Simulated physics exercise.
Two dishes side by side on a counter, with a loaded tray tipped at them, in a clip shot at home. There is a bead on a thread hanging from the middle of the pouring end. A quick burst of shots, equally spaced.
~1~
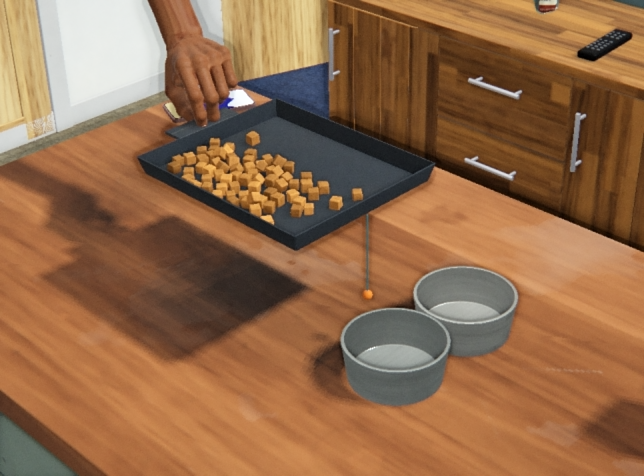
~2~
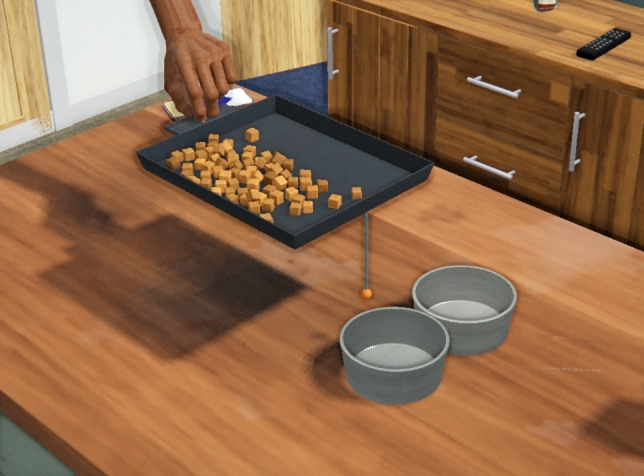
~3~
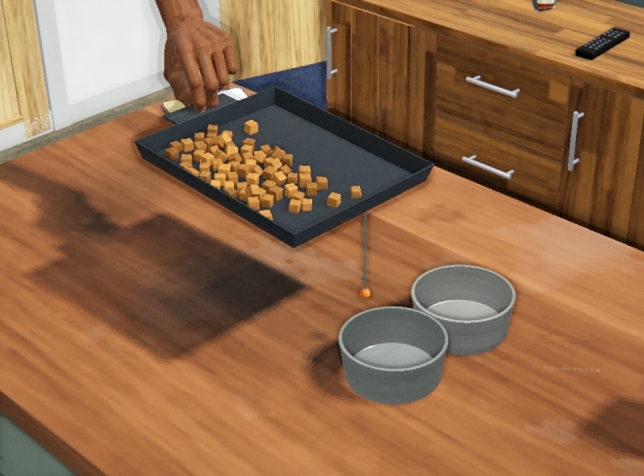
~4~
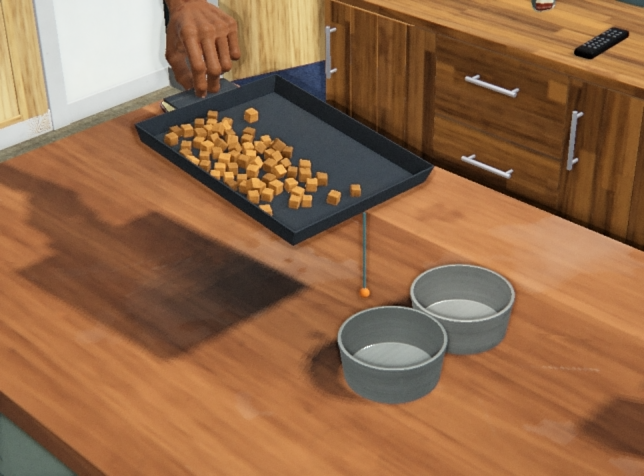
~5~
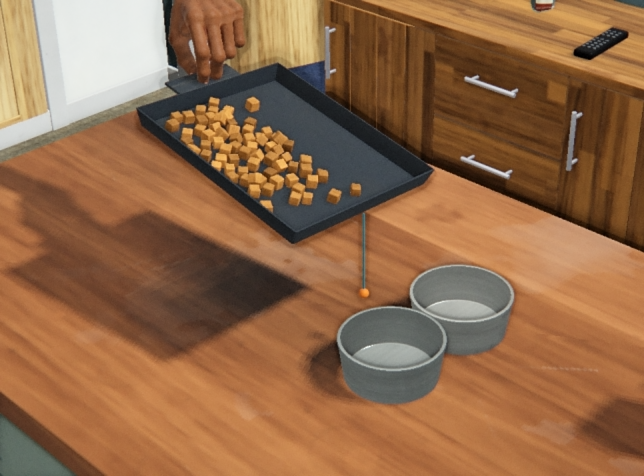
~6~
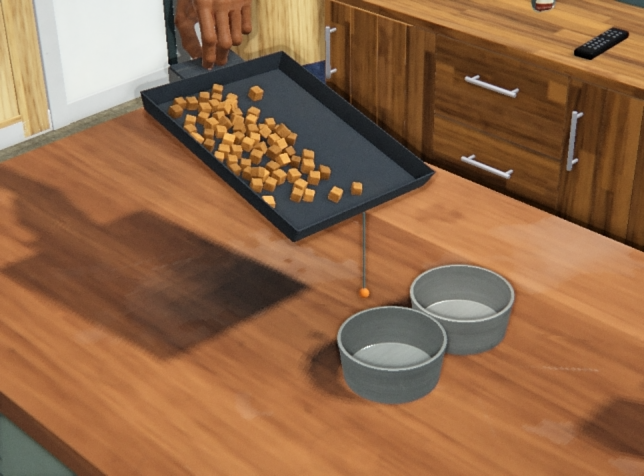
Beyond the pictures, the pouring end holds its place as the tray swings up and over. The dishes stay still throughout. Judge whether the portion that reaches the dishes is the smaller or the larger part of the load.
Most of the load lands in the dishes.
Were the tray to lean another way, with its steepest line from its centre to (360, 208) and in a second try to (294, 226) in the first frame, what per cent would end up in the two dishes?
For the first aim it is 70 in a hundred, for the second 0 in a hundred.
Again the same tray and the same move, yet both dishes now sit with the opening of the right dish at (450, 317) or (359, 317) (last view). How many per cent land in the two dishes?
Close to 60 in a hundred, then close to 10 in a hundred.
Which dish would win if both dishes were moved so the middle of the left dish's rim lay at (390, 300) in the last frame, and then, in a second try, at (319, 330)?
Well, first the dish at left, then the dish at right.
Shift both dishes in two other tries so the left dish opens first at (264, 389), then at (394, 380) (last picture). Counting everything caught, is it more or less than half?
Taking the tries in order: A minor share, followed by a minor share.
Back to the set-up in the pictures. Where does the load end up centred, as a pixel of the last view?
I'd put the middle somewhere around (444, 334).
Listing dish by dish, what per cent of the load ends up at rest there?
Out of every hundred, close to 40 go left and close to 50 go right.
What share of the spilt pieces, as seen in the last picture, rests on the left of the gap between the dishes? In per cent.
Close to 50 %.
Just after the last frame, tray tipped steeply; almost all on the tray; just a few in the air.
A moment on, tray tipped past a quarter turn; the larger part on the tray; just a few in the left dish; about a tenth in the right dish; just a few in the air.
Further on, tray tipped past a quarter turn; roughly a third in the left dish; roughly half in the right dish; about a tenth outside both.
When it is over, tray tipped past a quarter turn; roughly a third in the left dish; roughly half in the right dish; about a tenth outside both.
